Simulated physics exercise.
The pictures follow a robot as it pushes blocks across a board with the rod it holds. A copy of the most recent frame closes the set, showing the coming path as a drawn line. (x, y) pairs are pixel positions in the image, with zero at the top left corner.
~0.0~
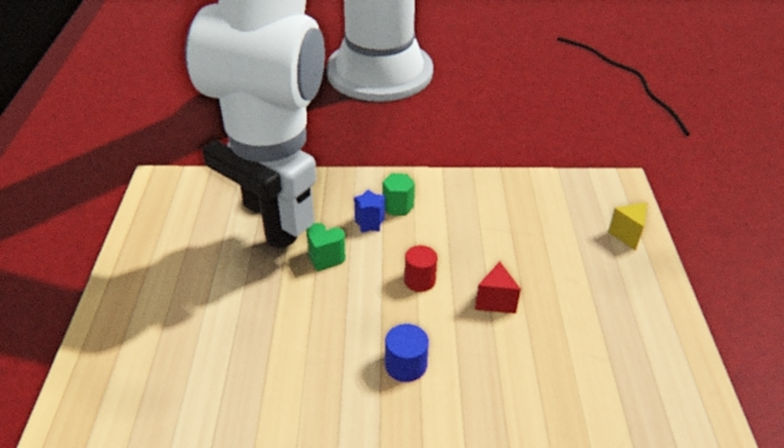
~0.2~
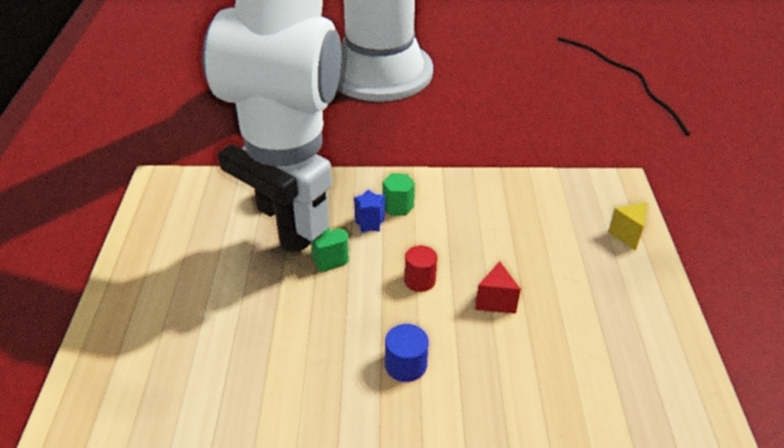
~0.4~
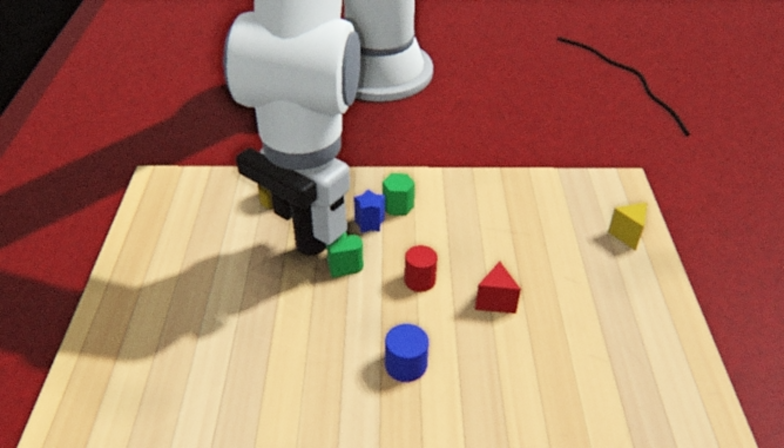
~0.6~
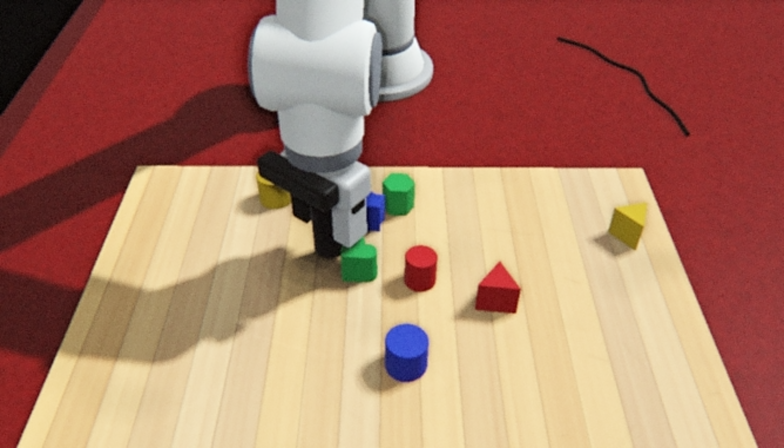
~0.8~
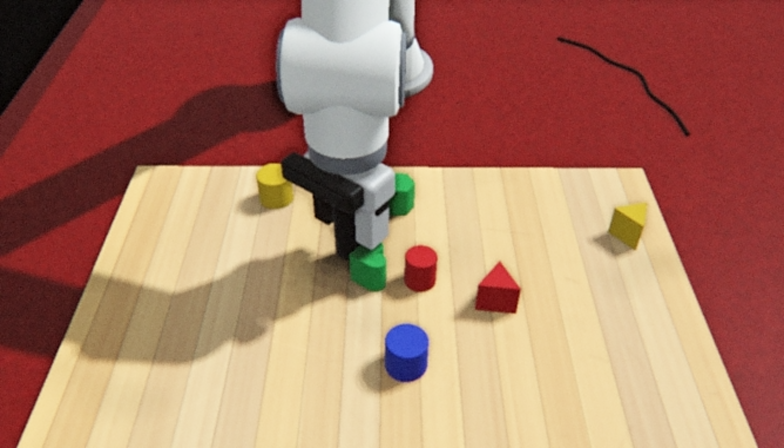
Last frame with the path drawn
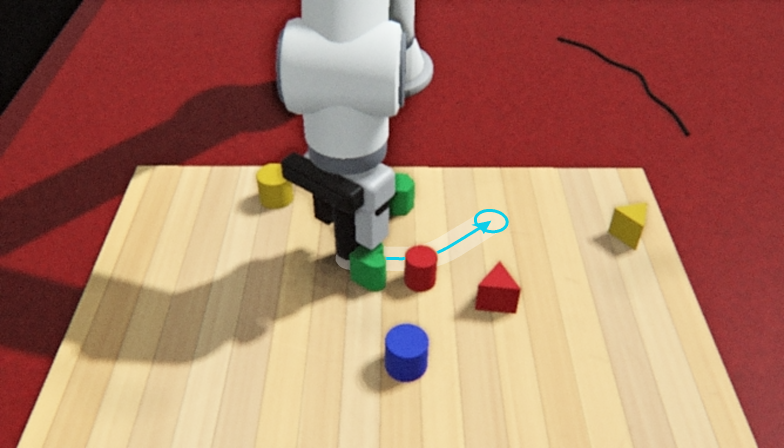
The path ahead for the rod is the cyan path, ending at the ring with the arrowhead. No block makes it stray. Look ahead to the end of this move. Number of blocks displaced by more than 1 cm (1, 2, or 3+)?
Answer: One block.
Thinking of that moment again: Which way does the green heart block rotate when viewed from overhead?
Direction: Clockwise.
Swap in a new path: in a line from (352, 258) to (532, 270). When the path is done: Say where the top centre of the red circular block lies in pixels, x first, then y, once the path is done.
The centre of its top face lies at (440, 263).
Drawn move, from (352, 258) by way of (407, 259) and (454, 244) to (491, 221).
What follows on the original path. One third of the way, rod at (407, 250); green heart block at (384, 257), turned 55° clockwise.
Two thirds of the way, rod at (455, 235); green heart block at (384, 257), turned 55° clockwise.
At the end, rod at (492, 212); green heart block at (384, 257), turned 55° clockwise; red circular block still.
